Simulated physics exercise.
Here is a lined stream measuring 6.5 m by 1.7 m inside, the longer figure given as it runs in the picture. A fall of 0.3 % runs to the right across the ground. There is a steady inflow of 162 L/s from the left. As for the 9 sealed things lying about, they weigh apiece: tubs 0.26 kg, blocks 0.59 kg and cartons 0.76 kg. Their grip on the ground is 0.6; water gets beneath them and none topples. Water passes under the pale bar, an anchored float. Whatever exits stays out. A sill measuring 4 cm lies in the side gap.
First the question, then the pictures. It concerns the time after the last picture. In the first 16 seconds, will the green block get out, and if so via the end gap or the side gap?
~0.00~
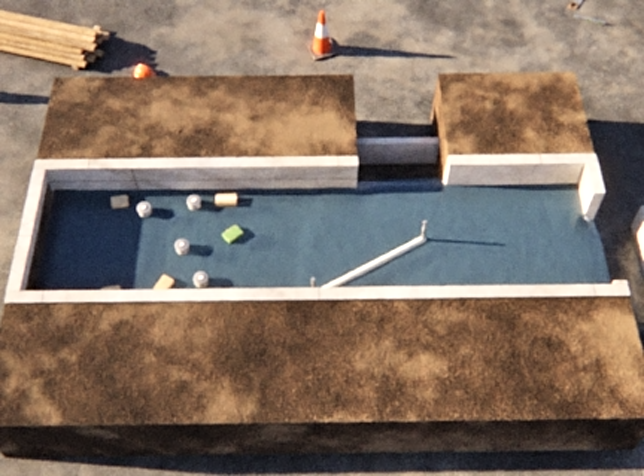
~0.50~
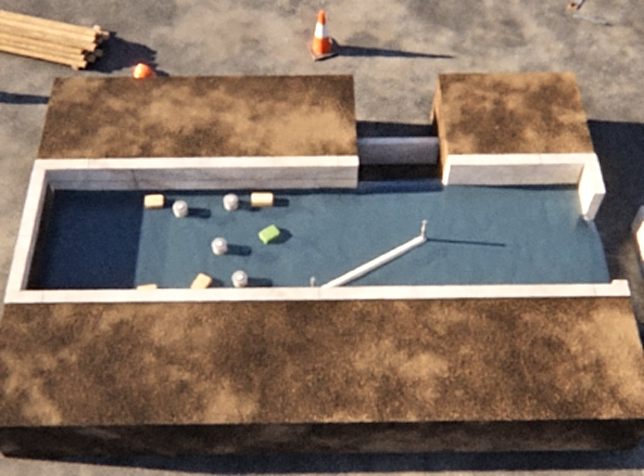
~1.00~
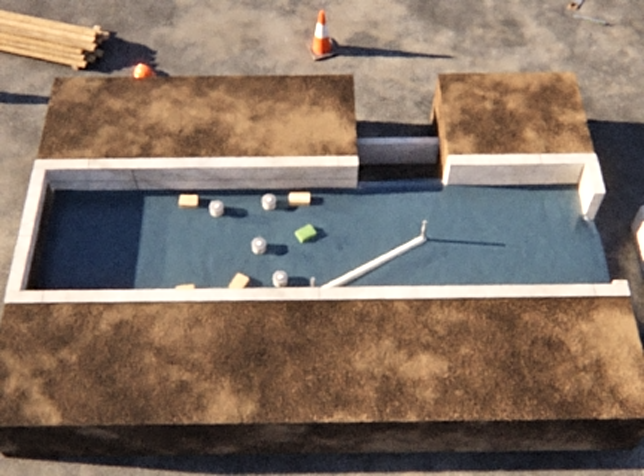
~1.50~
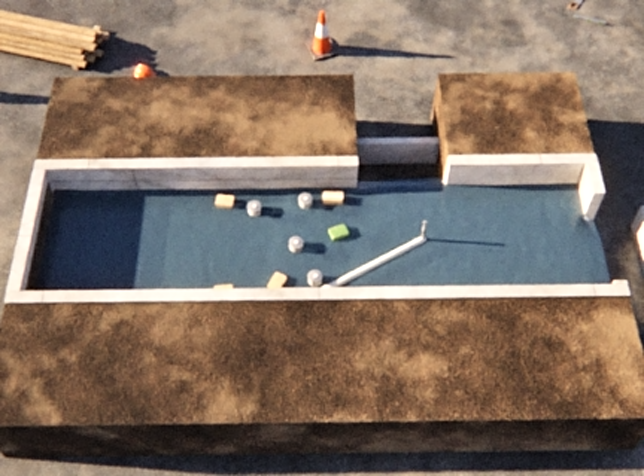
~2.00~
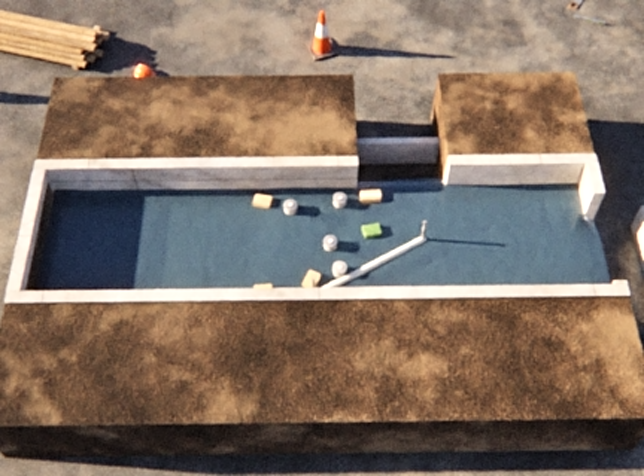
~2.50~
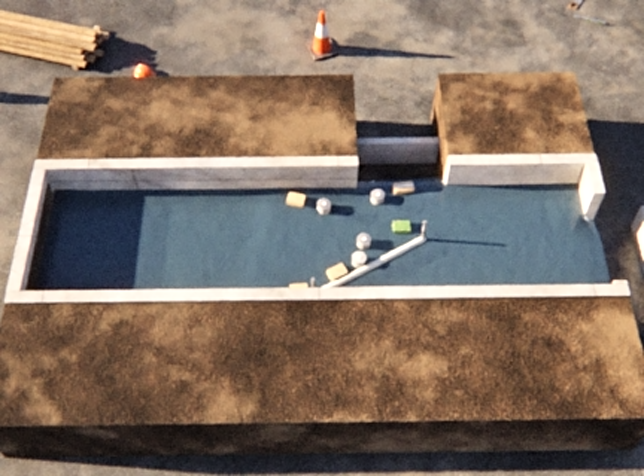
The green block goes out by the end opening.
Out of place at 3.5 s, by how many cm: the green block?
Roughly 250 centimetres by that point.
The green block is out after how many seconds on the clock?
That happens at about 7.0 s.
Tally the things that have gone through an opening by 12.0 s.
Total: 9.
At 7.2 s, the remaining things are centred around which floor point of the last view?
I'd put it around (493, 219).
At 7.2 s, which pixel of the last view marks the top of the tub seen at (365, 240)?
By that time it sits near (533, 204).
After 3.5 s the green block is near (449, 216), 2.6 m from its start, afloat; 2 of 9 are out; 7 afloat.
After 7.2 s the green block has gone out by the end gap; 5 of 9 are out; 4 afloat.
After 12.0 s the green block has gone out by the end gap; 9 of 9 are out; 0 afloat.
After 16.0 s the green block has gone out by the end gap; 9 of 9 are out; 0 afloat.
